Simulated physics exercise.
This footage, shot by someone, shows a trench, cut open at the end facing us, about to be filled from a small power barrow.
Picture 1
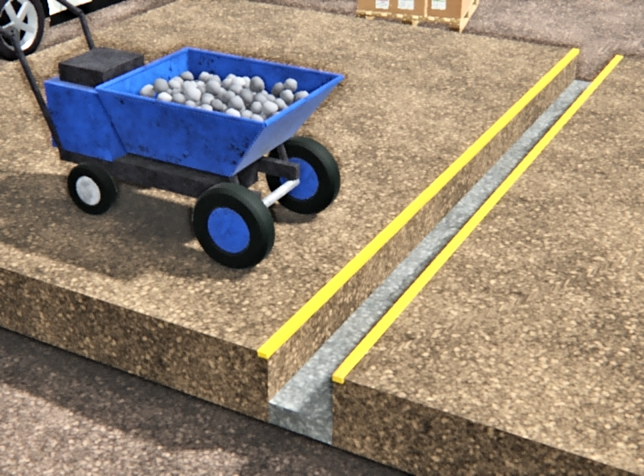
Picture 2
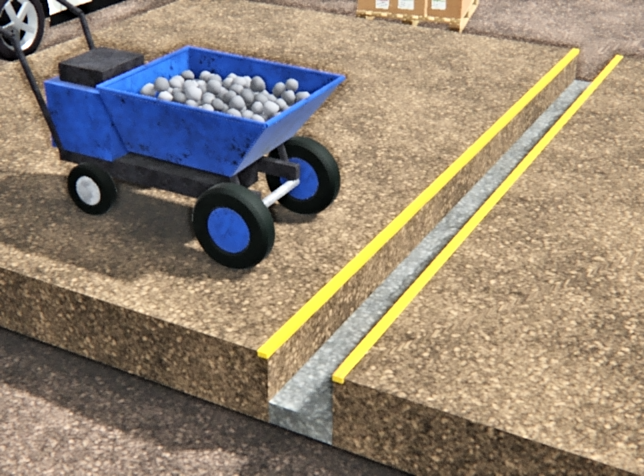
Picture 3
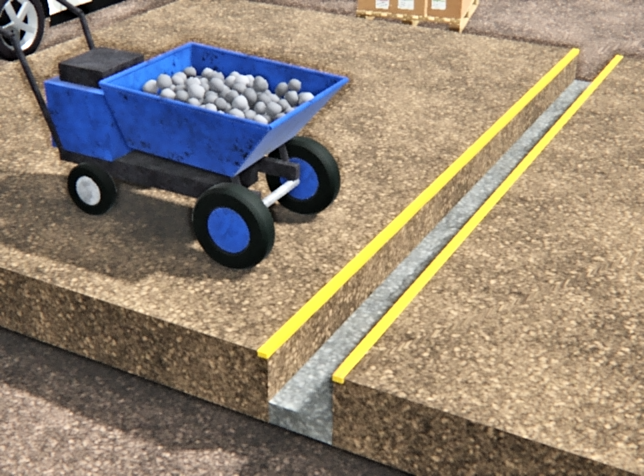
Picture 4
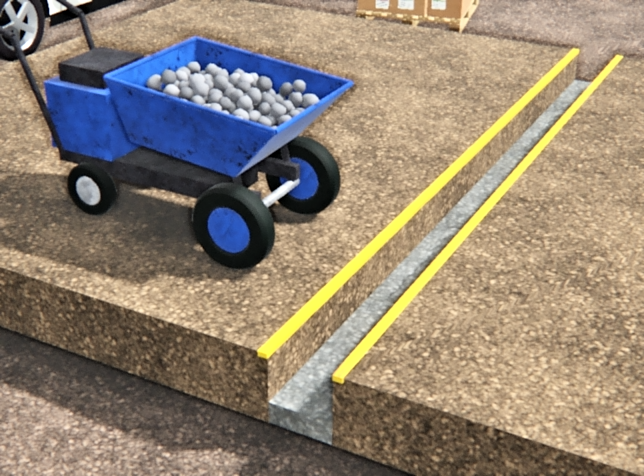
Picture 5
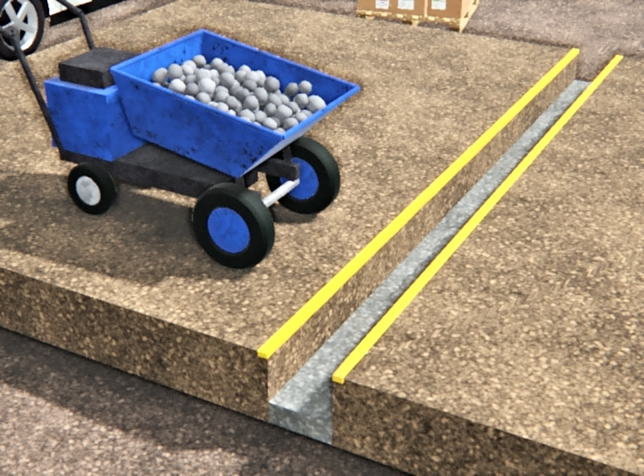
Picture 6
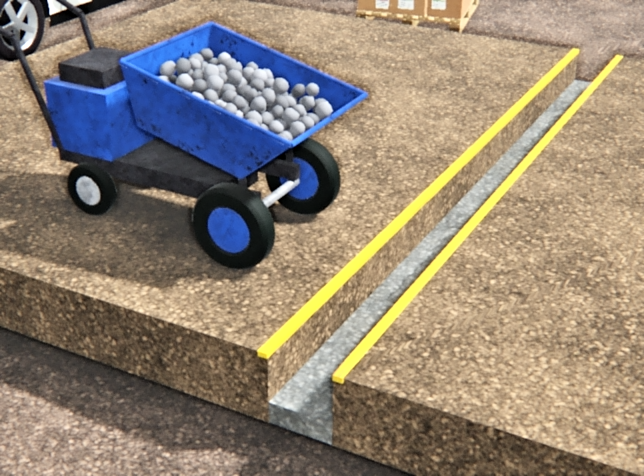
The blue skip of a small power barrow, loaded with round grey cobbles, sat level at first, then tilted gradually toward the yellow-edged trench on the right while its wheels stayed still.
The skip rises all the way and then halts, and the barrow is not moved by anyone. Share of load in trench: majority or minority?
Most of the load finds the trench.
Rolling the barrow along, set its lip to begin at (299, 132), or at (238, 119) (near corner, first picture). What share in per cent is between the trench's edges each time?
Around 20 % the first time and around 90 % the second.
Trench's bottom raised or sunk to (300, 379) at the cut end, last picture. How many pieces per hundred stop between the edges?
Around 50 per cent.
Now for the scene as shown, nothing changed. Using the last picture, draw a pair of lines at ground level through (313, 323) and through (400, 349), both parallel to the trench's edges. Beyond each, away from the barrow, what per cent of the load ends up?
Estimate, first then second: 90 %, 20 %.
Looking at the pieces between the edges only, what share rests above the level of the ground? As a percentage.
It works out at about 5 percent.
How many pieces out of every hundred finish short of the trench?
Share of load: Near 0 %.
Soon after the last picture, skip tipped steeply; all in the skip.
A little later, skip tipped steeply; most in the skip; a small part in or heaped over the trench; a stray few beyond it; a stray few falling.
Later still, skip tipped right over; a small part in the skip; about half in or heaped over the trench; about a quarter beyond it.
By the end, skip tipped right over; about two thirds in or heaped over the trench; about a third beyond it.
